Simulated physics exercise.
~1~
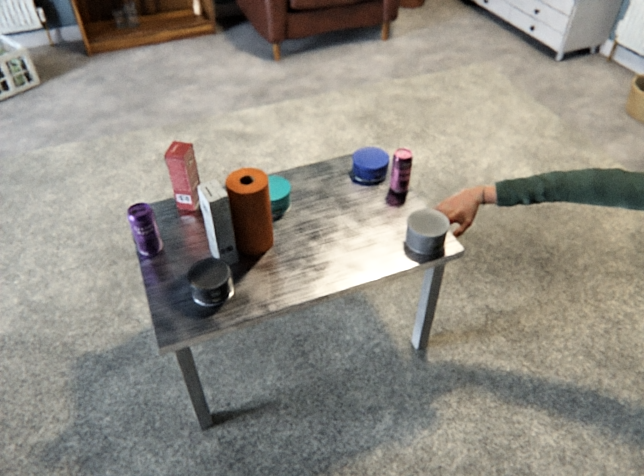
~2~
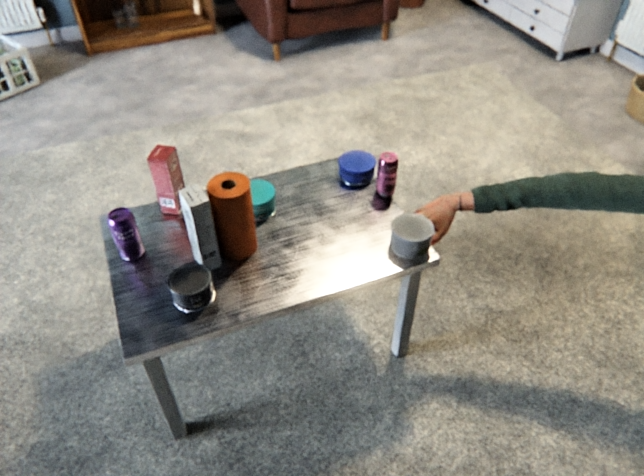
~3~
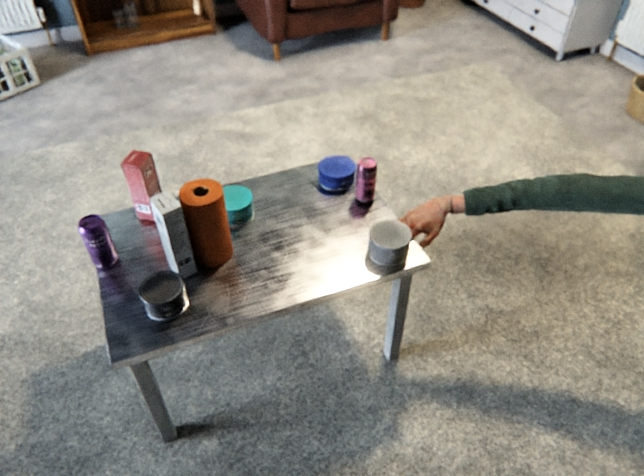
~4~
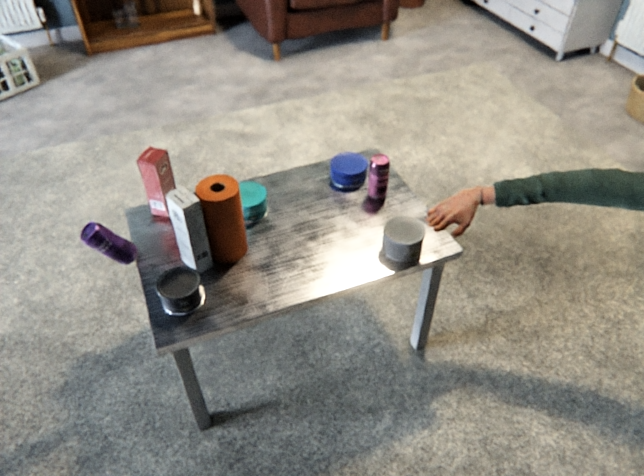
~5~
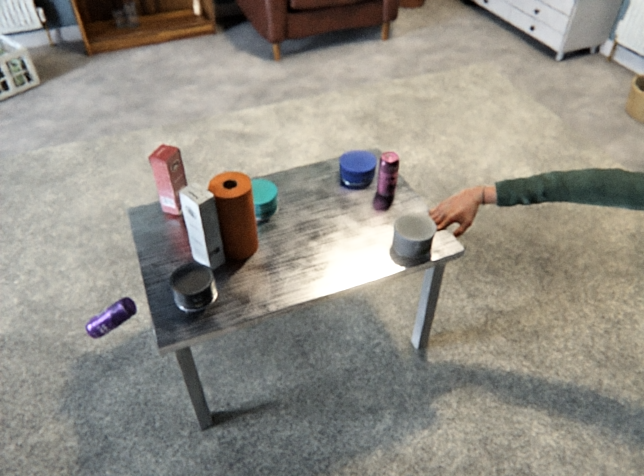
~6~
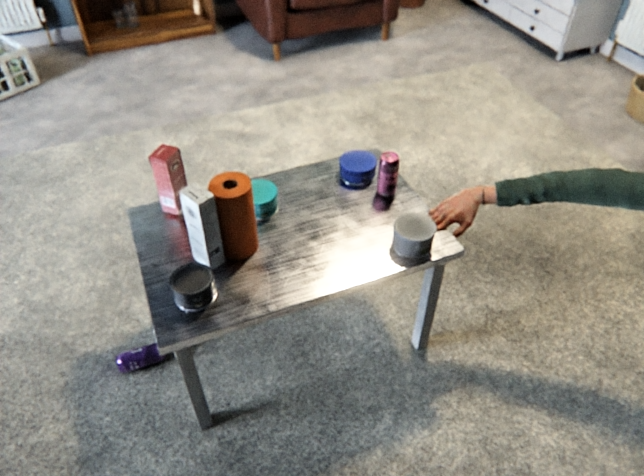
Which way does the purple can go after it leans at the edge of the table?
It moves down, dropping past the left edge of the table to the carpet, where it lies on its side.
Hand dragging a small table left then back right, the purple can toppling off the left edge onto the carpet, other items staying upright.
